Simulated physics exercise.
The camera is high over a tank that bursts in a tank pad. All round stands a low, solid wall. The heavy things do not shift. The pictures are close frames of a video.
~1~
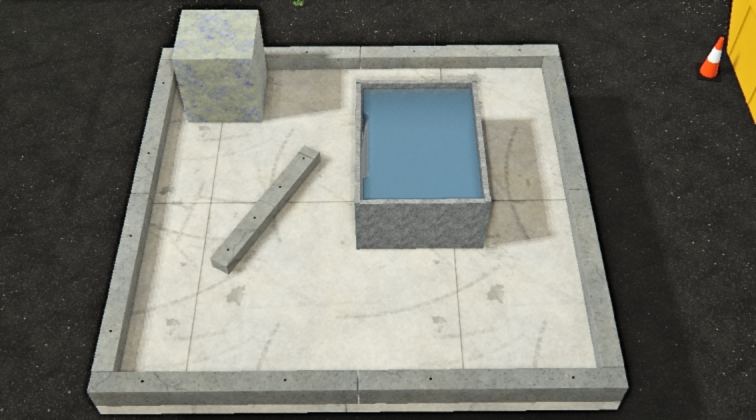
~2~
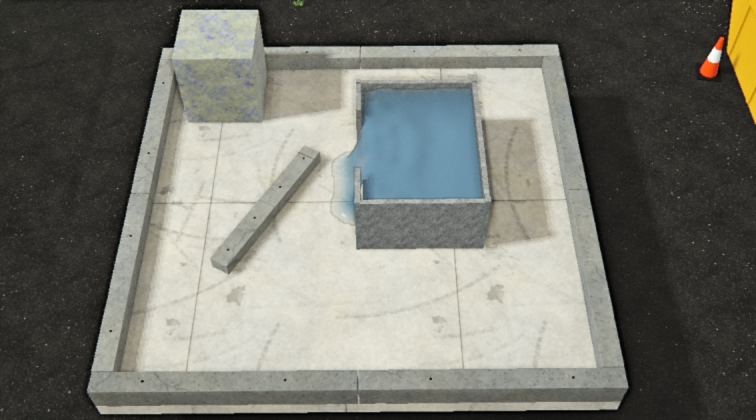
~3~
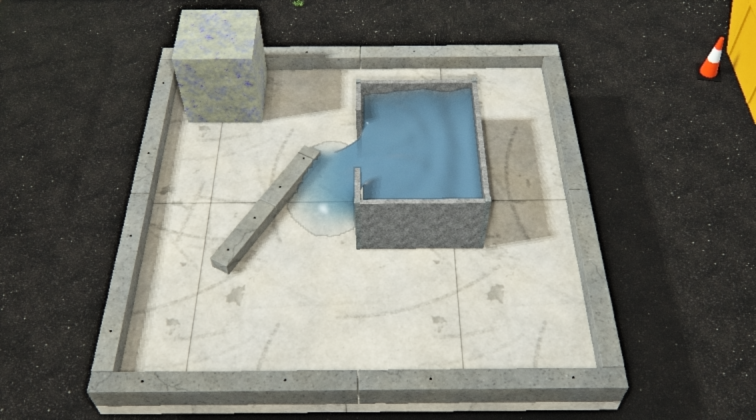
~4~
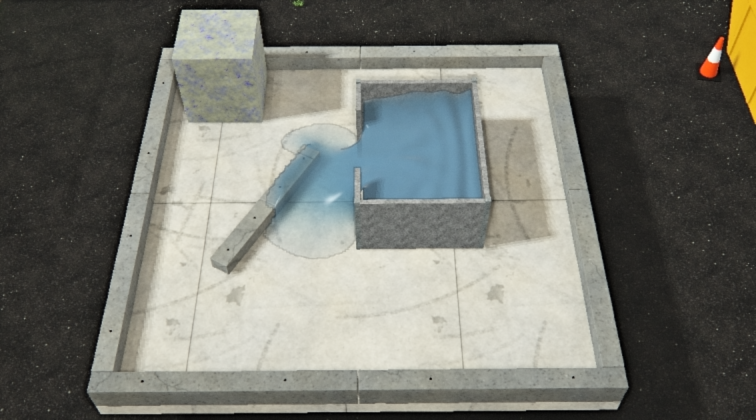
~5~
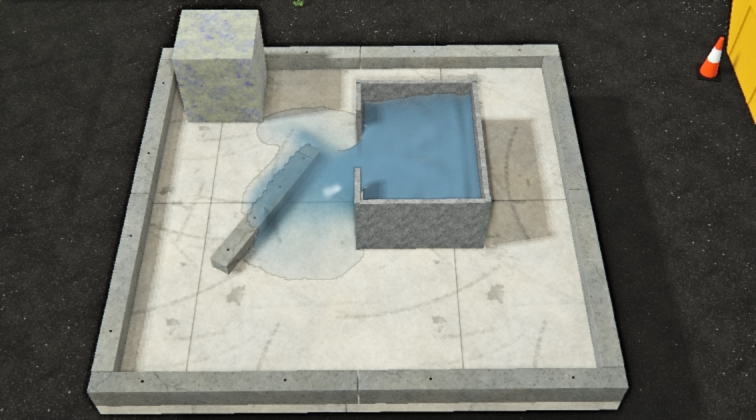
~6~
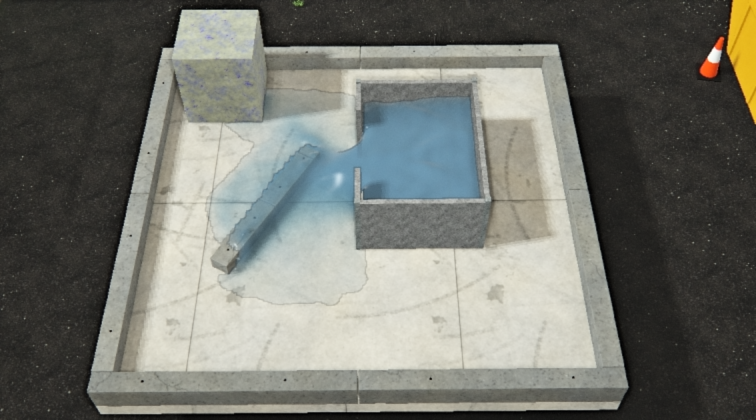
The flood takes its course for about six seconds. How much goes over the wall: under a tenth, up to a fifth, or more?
The share lost is under a tenth.
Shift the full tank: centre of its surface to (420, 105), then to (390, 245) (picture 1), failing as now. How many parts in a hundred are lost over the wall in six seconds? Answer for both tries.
Near 8 and 12 in a hundred.
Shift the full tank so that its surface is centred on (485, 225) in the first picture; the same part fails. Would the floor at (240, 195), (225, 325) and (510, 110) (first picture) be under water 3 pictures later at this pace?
In that order: Free of water, awash, dry.
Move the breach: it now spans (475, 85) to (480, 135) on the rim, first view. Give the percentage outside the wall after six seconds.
Roughly 22 per cent.
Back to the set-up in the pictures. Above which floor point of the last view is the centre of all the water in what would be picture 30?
Around (320, 216).
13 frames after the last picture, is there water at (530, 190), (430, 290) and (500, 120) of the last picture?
One after the other: Dry, free of water, clear.
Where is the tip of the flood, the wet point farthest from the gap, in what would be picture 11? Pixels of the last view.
Around (121, 380).
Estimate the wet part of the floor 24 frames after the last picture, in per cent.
I make it 80 per cent.
A moment on, water covers 35 % of the floor; the low wall has let 0 % over.
Next, water covers 40 % of the floor; the low wall has let 0 % over.
Then, water covers 50 % of the floor; the low wall has let 3 % over.
Later, water covers 65 % of the floor; the low wall has let 4 % over.
In the end, water covers 80 % of the floor; the low wall has let 4 % over.
